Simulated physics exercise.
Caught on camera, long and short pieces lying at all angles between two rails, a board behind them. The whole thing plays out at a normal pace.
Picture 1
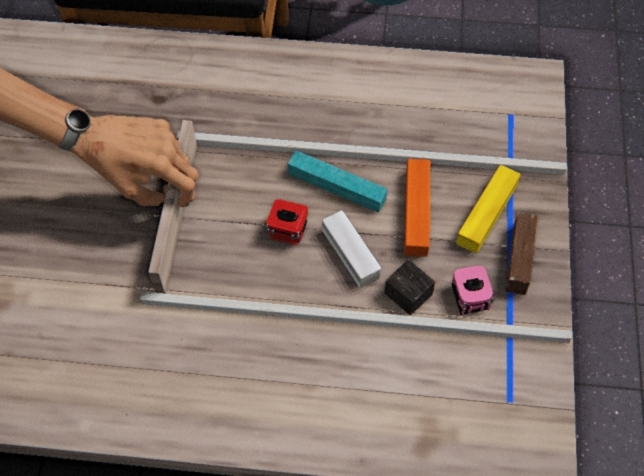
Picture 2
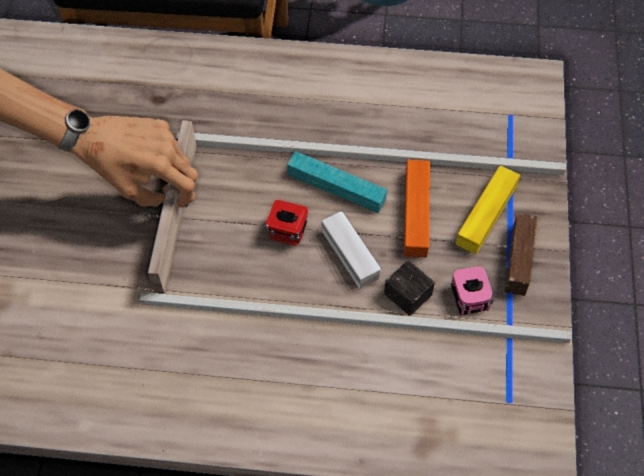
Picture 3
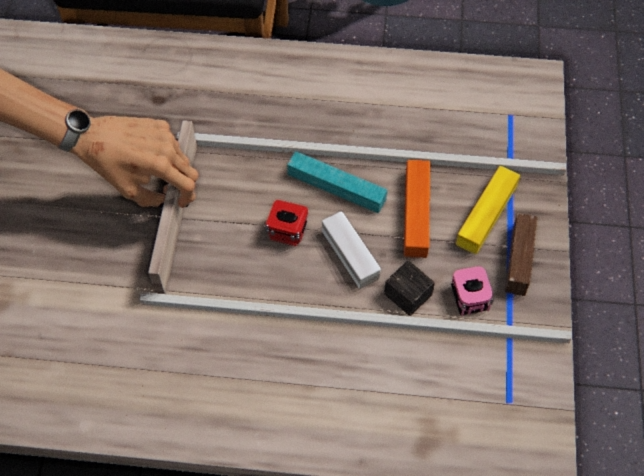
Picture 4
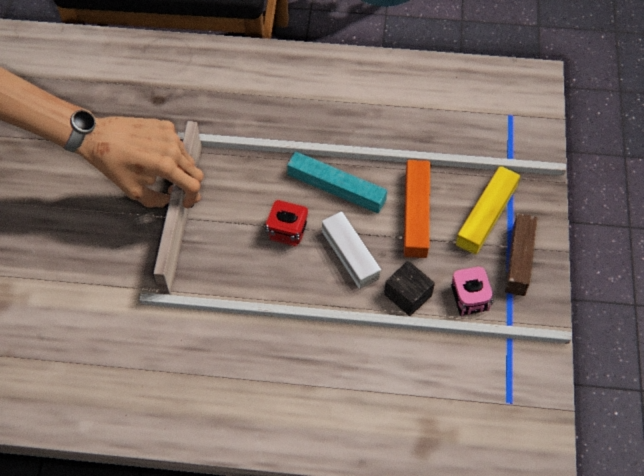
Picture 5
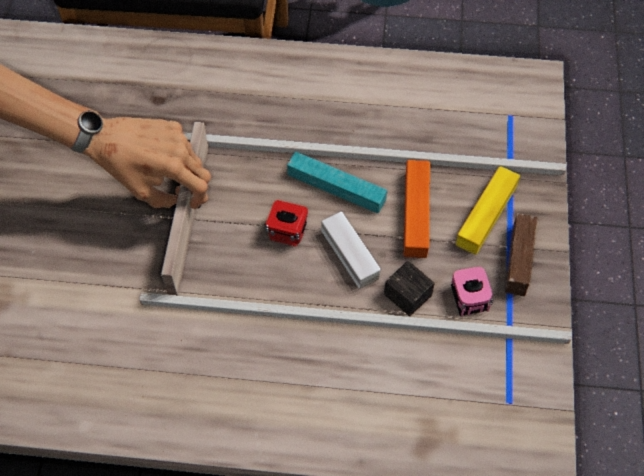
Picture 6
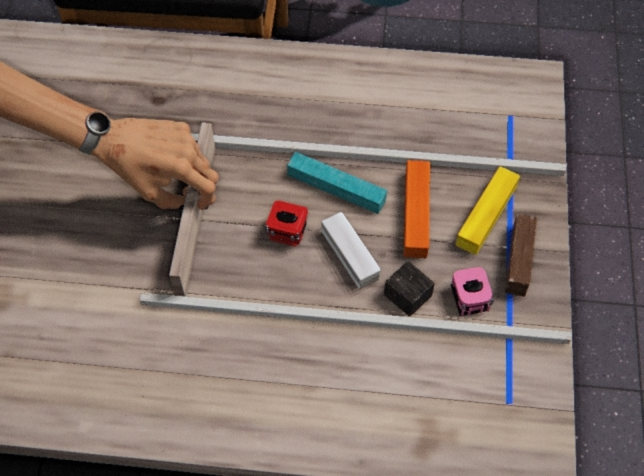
A hand wearing a dark watch slides an upright wooden board slowly to the right between two pale rails on a wood-grain table, seen from above at an angle. Ahead of it lie a teal stick, red block, white stick, orange stick, black block, yellow stick, pink block and brown bar near a blue line. The board moves a short way, touching none of them, while the pieces and camera stay still.
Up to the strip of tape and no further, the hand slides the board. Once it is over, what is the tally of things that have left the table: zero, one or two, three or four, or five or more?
A tally of three or four.
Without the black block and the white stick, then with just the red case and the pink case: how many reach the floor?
In order, the numbers are 3 and 2.
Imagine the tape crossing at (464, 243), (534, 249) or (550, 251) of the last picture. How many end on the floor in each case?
In order: 2, 6 and 7.
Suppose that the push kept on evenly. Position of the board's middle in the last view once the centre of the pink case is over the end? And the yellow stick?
The middle is at (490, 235) when it's the pink case, and at (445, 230) when it's the yellow stick.
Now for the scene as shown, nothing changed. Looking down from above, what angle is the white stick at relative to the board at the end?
It comes to around 50 degrees.
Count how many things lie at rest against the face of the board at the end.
Contact count: 3.
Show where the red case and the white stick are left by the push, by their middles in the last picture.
Near (529, 239) and (549, 272).
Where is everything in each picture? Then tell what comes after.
Brown bar (522, 253); yellow stick (489, 209); pink case (472, 290); board (174, 205); tape (510, 246), in the first picture.
Yellow stick (488, 209); orange stick (417, 208), in the second picture.
Pink case (472, 291); white stick (351, 250), in the third picture.
Brown bar (521, 254); black block (409, 288), in the fourth picture.
Yellow stick (488, 210); board (186, 207), in the fifth picture.
Brown bar (521, 255); yellow stick (488, 210); pink case (471, 292); board (194, 208); tape (510, 247), in the sixth picture.
Soon after, none off yet; brown bar at rest near (521, 255); yellow stick at rest near (488, 210); pink case at rest near (471, 292).
Then, none off yet; brown bar moved a little near (548, 262); yellow stick moved a little near (533, 223); pink case moved a little near (489, 301).
At rest, the number that fall off is three or four; fallen, orange stick, pink case, yellow stick and brown bar.
